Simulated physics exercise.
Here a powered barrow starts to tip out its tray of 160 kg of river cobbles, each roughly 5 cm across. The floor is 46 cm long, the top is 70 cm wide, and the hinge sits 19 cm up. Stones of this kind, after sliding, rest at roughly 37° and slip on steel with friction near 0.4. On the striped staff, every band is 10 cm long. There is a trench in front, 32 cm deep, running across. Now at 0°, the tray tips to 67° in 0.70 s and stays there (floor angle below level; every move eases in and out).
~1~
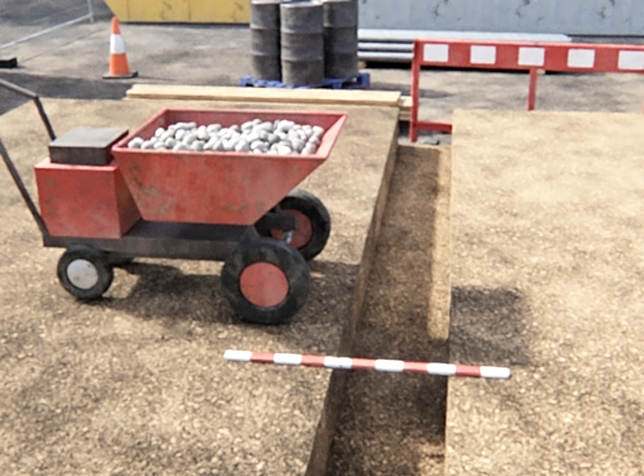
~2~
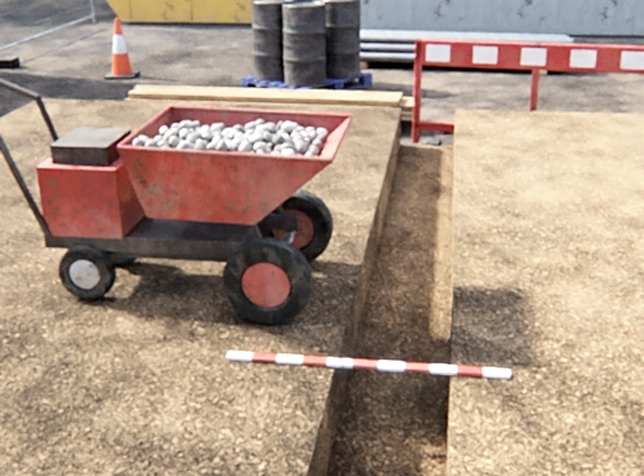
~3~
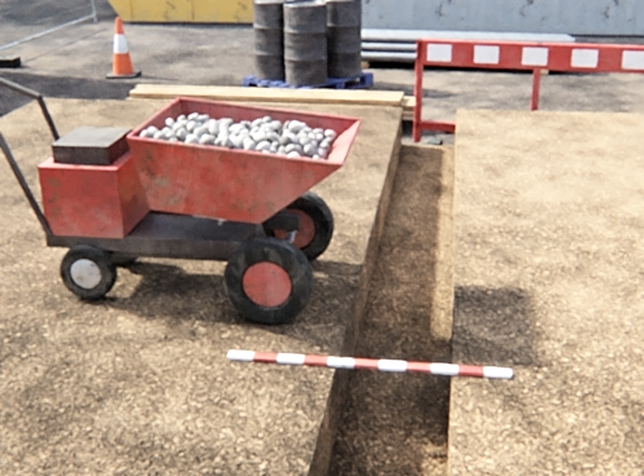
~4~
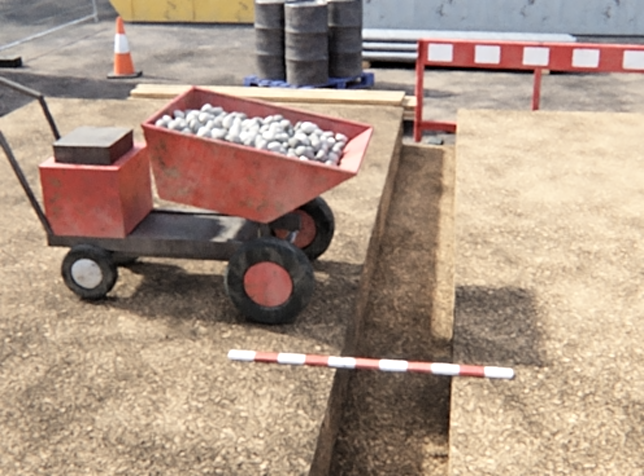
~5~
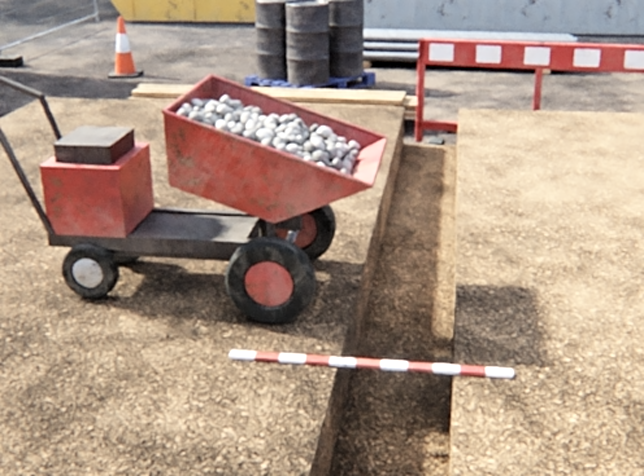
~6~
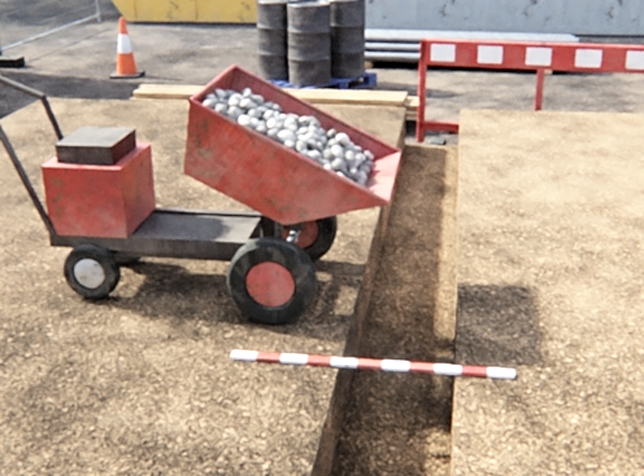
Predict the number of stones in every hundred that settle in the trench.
Close to 39 in a hundred.
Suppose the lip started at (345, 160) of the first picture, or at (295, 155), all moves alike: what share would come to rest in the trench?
Near 25 per cent from the first place, 70 from the second.
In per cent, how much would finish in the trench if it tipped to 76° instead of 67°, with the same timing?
Around 50 per cent would finish in the trench.
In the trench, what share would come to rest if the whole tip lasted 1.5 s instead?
Then some 50 per cent would.
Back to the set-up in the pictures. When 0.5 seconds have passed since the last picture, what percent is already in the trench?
Roughly 10 percent of the load.
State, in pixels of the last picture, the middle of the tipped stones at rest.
I'd put it close to (487, 297).
Then, 0.2 s after the last picture the floor is at 56°, 100 % in the tray; the foremost stones are at (411, 223).
Then, 0.5 s after the last picture the floor is at 67°, 69 % in the tray, 11 % in the trench, 20 % past the trench; the foremost stones are at (514, 306).
Then, 0.8 s after the last picture the floor is at 67°, 19 % in the tray, 23 % in the trench, 58 % past the trench; the foremost stones are past the picture's edge.
Then, 2.8 s after the last picture the floor is at 67°, 0 % in the tray, 39 % in the trench, 61 % past the trench; the foremost stones are past the picture's edge.
